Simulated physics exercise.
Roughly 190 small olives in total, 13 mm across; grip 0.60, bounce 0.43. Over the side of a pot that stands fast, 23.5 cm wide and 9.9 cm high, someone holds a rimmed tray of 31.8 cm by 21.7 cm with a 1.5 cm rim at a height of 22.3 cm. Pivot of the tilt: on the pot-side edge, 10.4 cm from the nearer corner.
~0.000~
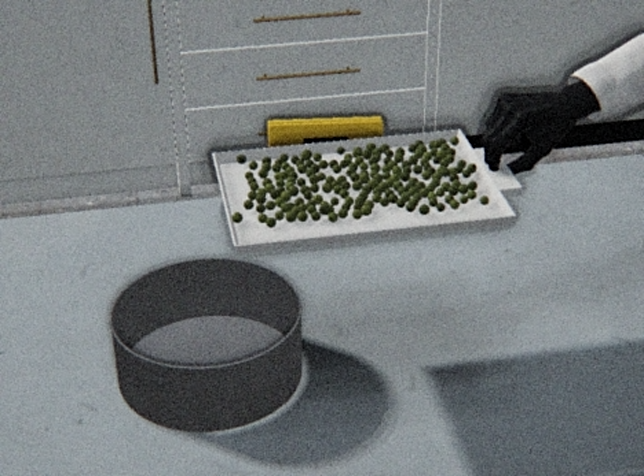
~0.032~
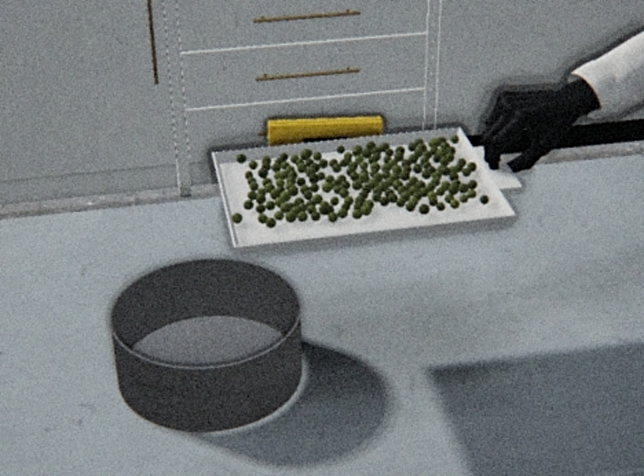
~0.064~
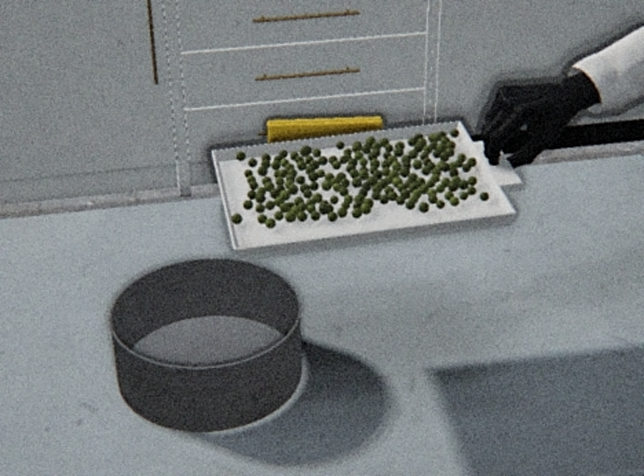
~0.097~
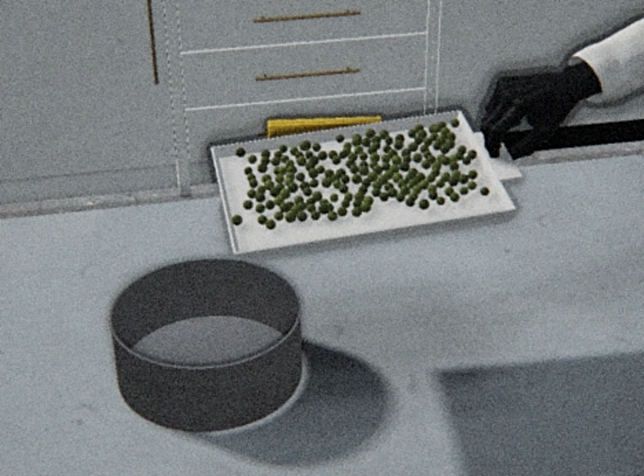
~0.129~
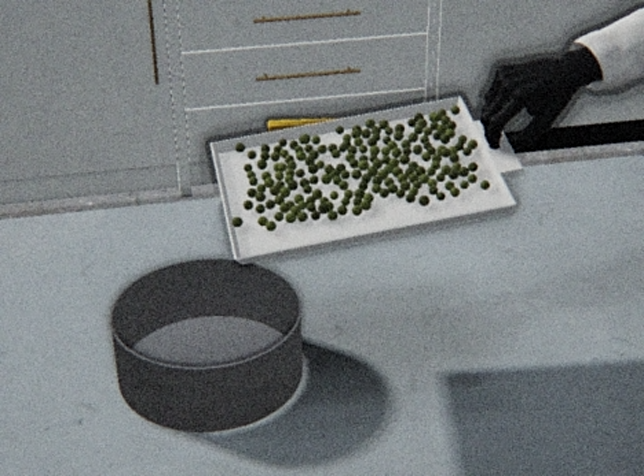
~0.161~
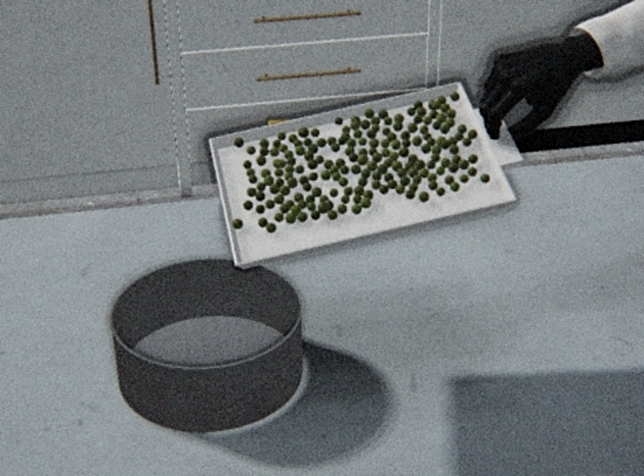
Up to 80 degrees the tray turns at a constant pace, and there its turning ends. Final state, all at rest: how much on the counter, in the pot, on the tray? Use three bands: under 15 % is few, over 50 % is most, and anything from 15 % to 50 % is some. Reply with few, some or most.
Counter: Some, pot: Most, left on the tray: Few.
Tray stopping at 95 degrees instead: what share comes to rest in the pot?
That would give about 55 per cent.
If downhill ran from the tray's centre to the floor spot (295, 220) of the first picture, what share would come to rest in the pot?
My best guess is some 85 per cent.
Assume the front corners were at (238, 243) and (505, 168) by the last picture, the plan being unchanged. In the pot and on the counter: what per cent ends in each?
Pot: 75, counter: 25.
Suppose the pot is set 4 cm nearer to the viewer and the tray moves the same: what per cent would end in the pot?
Then roughly 75 percent would land in it.
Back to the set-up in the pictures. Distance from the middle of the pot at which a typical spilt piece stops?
About 20 centimetres.
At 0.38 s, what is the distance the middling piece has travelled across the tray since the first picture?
I'd say close to 4 centimetres.
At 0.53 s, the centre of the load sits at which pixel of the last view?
Load centre est.: (305, 240) px.
After 0.38 s, tilt 48 degrees; the tray holds 100 %, the pot 0 %.
After 0.53 s, tilt 71 degrees; the tray holds 85 %, the pot 0 %.
After 0.80 s, tilt 80 degrees; the tray holds 5 %, the pot 55 %.
At rest (1.8 s), counter 40 %, pot 60 %, tray 0 %.
